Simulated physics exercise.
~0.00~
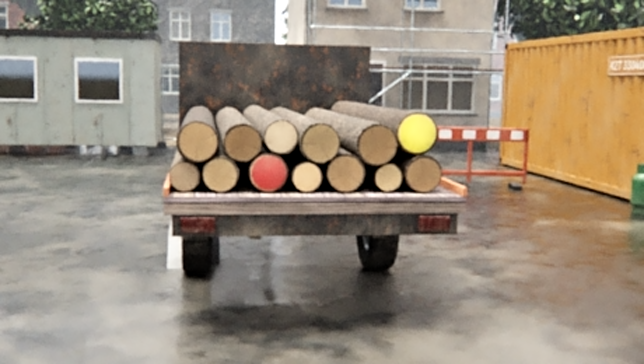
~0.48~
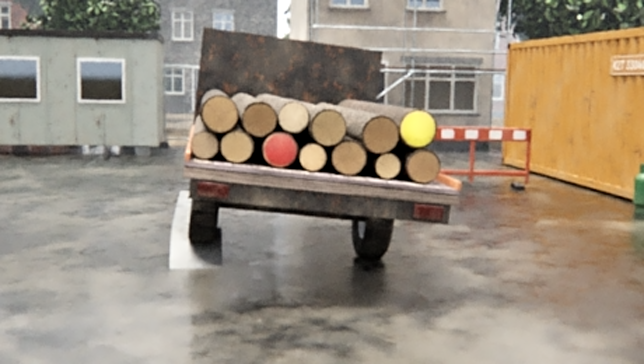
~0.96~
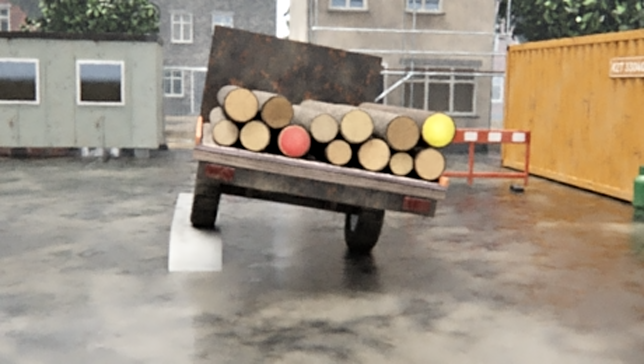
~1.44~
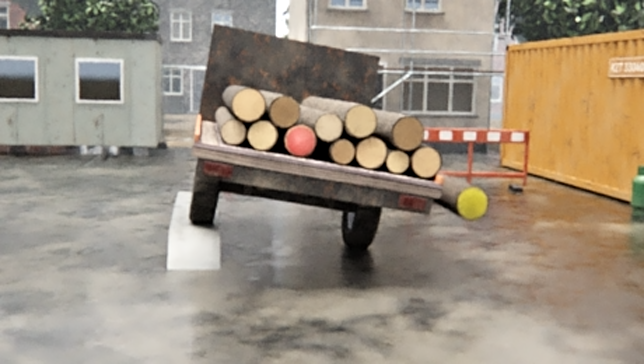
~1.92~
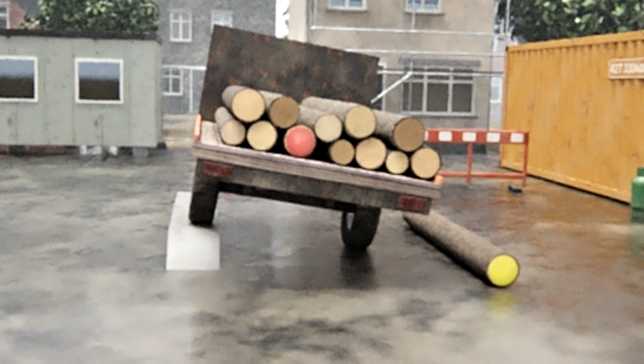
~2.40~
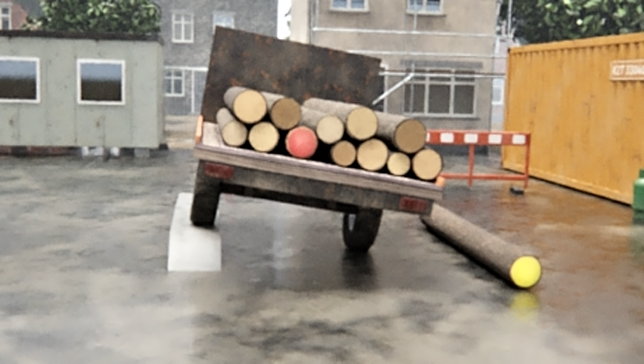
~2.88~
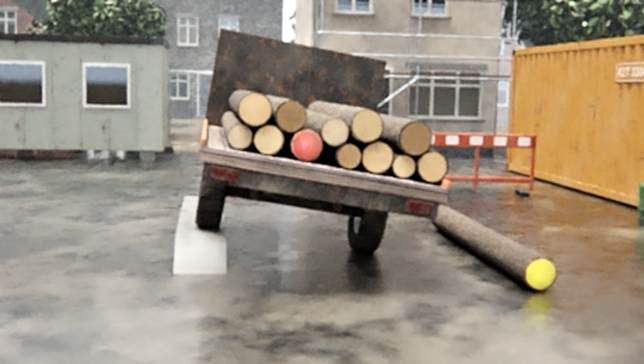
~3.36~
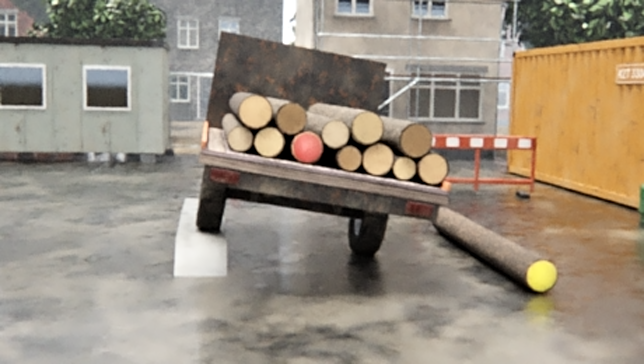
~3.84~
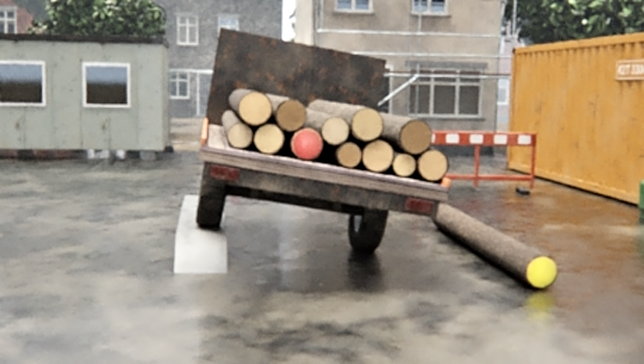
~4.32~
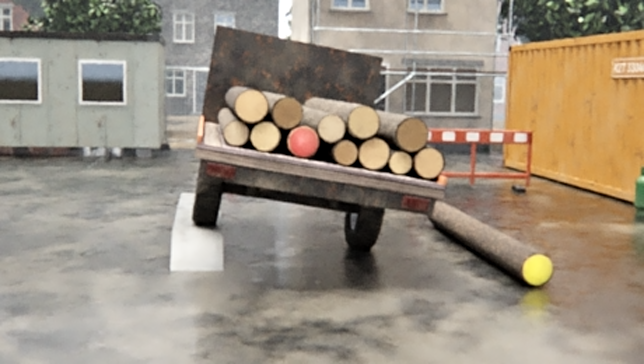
In a wet yard, a trailer stacked with logs tilted as its left wheel climbed a raised slab, and the yellow-ended log rolled off the right side and came to rest on the ground, while the red-ended one stayed aboard with the others.
